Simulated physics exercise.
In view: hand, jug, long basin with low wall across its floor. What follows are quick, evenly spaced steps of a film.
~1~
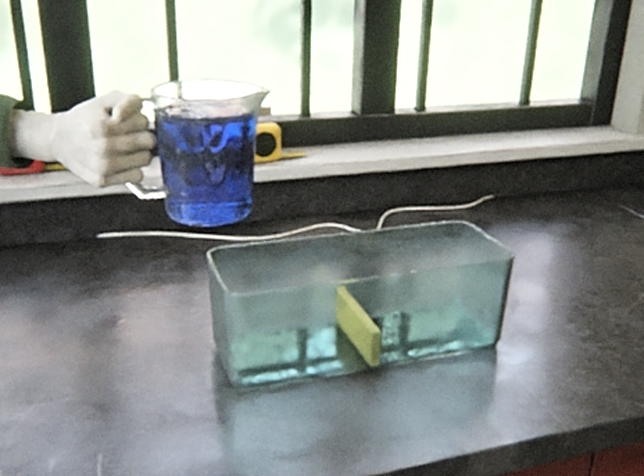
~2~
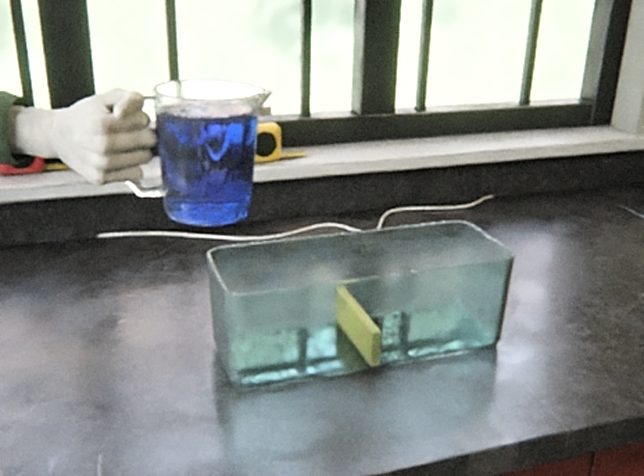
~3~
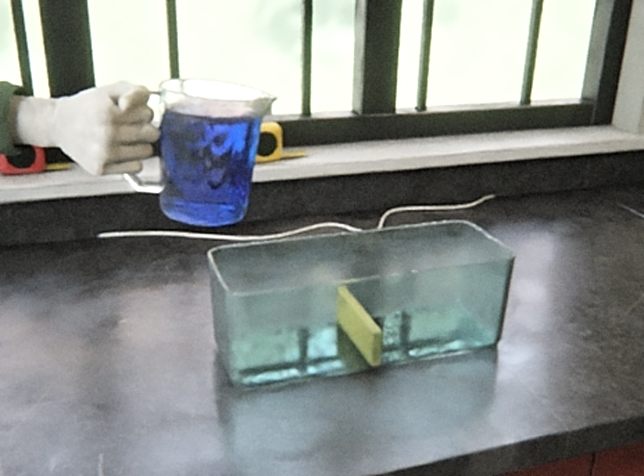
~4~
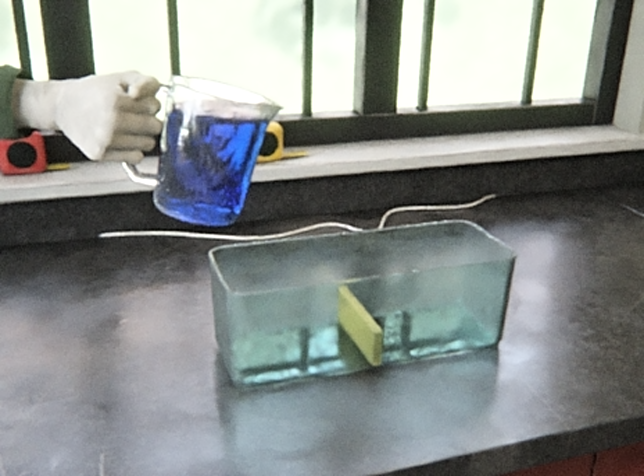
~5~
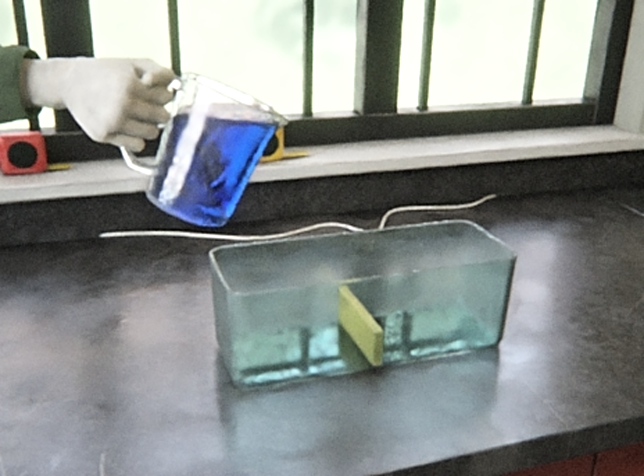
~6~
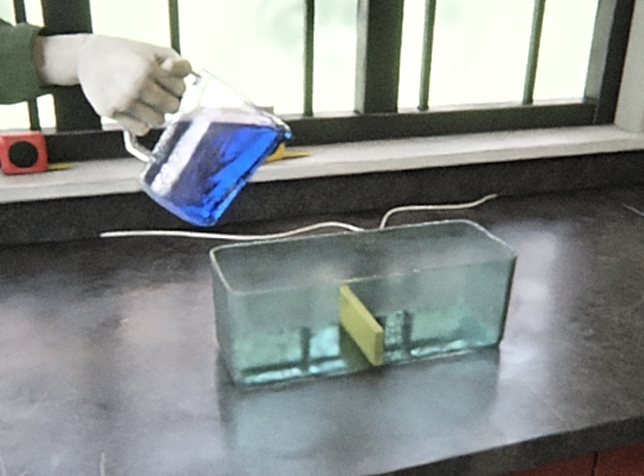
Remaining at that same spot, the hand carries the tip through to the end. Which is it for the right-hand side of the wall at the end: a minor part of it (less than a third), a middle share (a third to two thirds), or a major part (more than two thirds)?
Most likely the right of the wall will hold too little for one third.
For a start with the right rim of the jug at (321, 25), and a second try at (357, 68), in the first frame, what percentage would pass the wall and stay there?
The first start gives some 80 %, the second some 90 %.
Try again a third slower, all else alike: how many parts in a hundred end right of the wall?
Around 10 in a hundred.
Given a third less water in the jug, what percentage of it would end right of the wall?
It comes to around 5 percent.
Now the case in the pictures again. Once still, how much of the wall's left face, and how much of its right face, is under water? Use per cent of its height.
The left reads 70 in a hundred and the right 10 in a hundred.
A moment on, the jug is tipped right over and 51 per cent is still to pour, 23 is left of the wall and 1 right of it.
Next, the jug is tipped right over and 9 per cent is still to pour, 75 is left of the wall and 2 right of it.
Then the jug is tipped right over and 0 per cent is still to pour, 85 is left of the wall and 6 right of it.
Later the jug is tipped right over and 0 per cent is still to pour, 87 is left of the wall and 7 right of it.
At rest 87 per cent lies left of the wall, 8 right of it and 6 outside.
